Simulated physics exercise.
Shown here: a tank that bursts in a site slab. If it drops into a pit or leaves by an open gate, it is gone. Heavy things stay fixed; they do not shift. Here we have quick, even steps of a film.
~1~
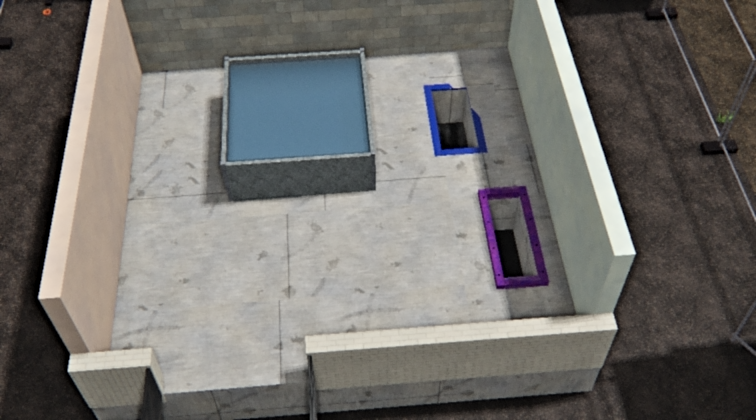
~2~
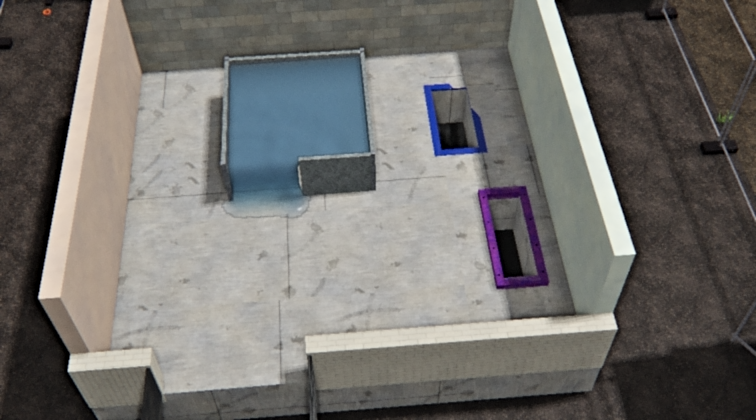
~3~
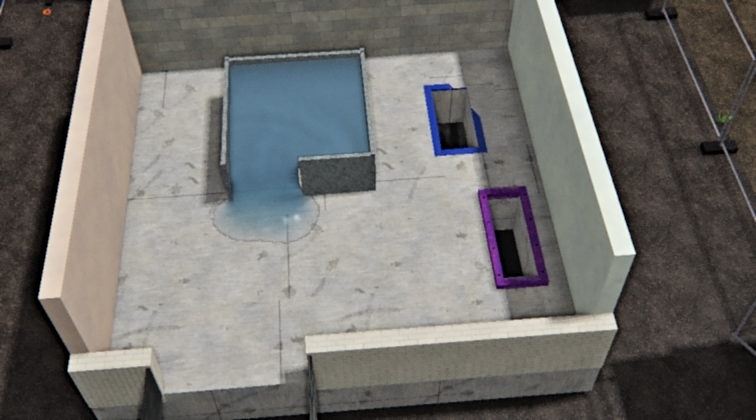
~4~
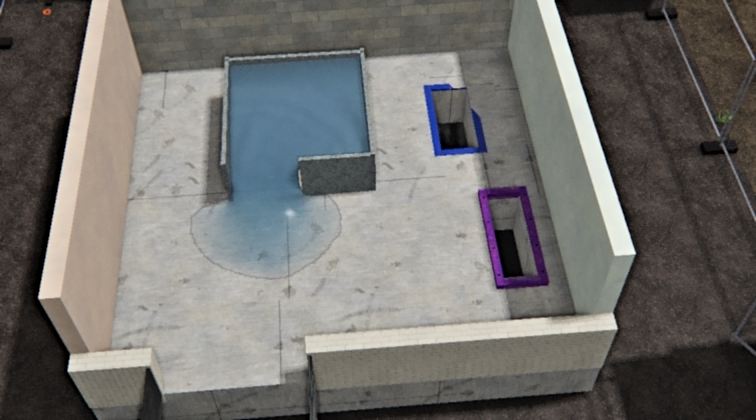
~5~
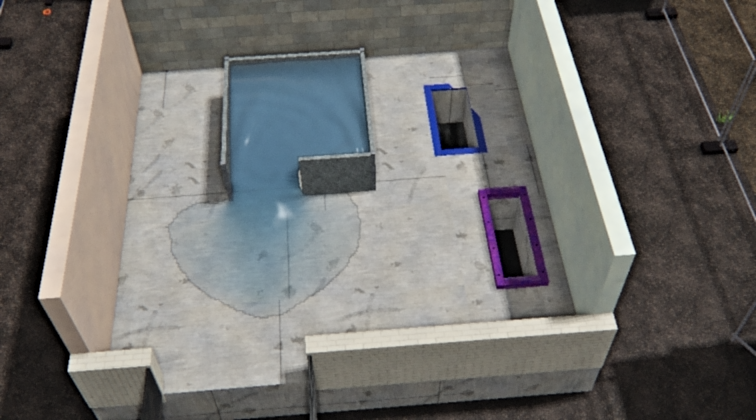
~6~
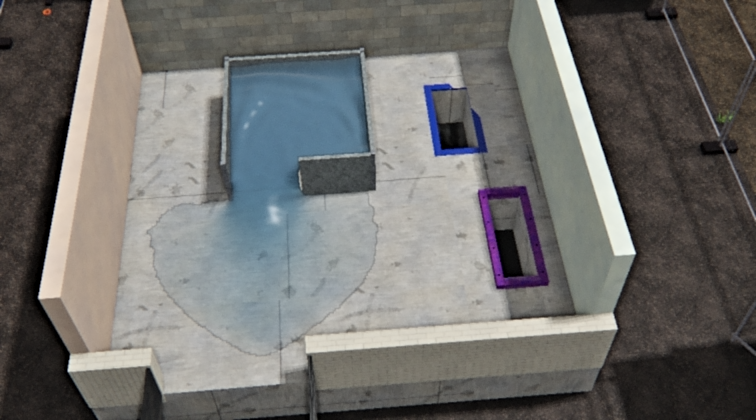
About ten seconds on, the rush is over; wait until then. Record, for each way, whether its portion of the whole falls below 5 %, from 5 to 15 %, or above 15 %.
In order: The gate drains a share exceeding fifteen per cent; the purple pit drains a share short of five per cent; the blue pit drains a share short of five per cent.
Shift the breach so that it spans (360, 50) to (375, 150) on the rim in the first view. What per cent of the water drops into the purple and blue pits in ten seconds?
Near enough: Purple 6 percent, blue 65 percent.
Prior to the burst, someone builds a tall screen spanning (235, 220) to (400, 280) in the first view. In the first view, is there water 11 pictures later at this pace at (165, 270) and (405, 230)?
Going by the list, I'd say reached by the flood, then reached by the flood.
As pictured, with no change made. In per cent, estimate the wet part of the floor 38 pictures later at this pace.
About 70 per cent.
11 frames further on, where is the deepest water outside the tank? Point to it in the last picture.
Deepest point: Roughly (108, 381).
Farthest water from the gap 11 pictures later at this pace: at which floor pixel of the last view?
I'd say at around (531, 346).
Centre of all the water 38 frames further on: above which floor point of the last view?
The water's centre sits above (298, 210).
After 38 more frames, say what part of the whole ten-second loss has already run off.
I'd say about 75 per cent.
A moment on, water covers 35 % of the floor; the gate 3 %, the purple pit 0 %, the blue pit 0 %.
Next, water covers 35 % of the floor; the gate 11 %, the purple pit 0 %, the blue pit 0 %.
Then, water covers 45 % of the floor; the gate 22 %, the purple pit 0 %, the blue pit 0 %.
Later, water covers 70 % of the floor; the gate 39 %, the purple pit 0 %, the blue pit 0 %.
In the end, water covers 90 % of the floor; the gate 51 %, the purple pit 0 %, the blue pit 2 %.
